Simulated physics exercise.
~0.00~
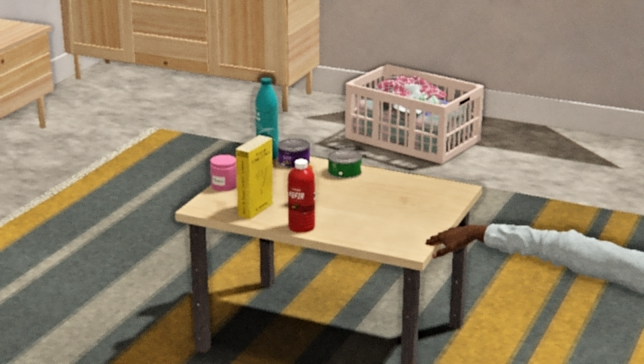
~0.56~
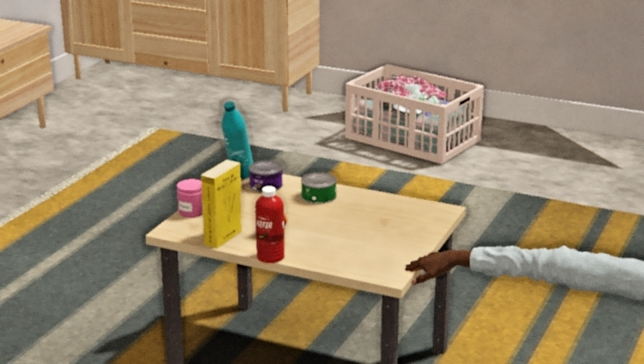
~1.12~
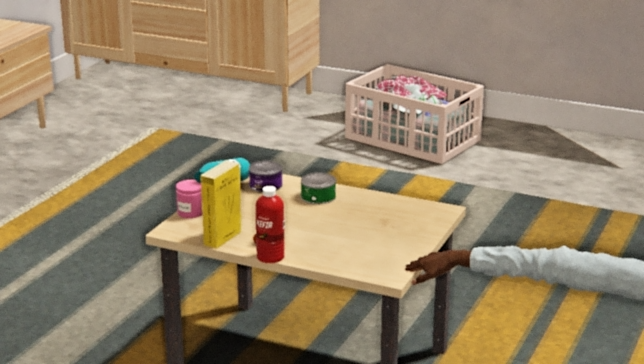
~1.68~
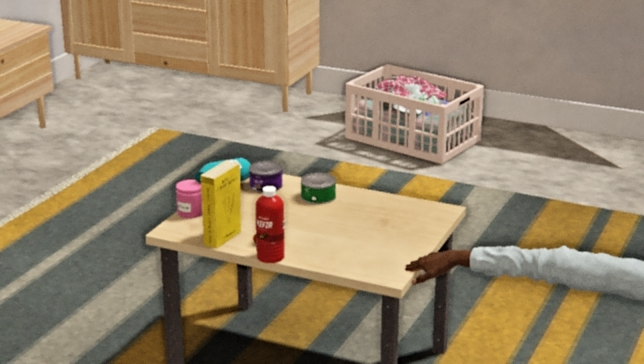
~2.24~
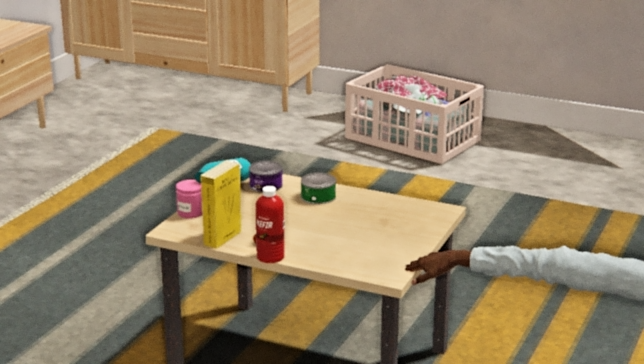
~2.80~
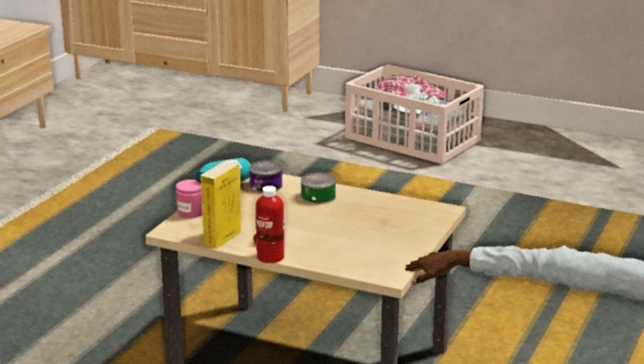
An arm in a pale sleeve pulled a small wooden table a little to the left and nearer, and the turquoise bottle on it leaned and toppled onto its side, while the yellow book, red bottle, pink jar and two tubs stayed standing.
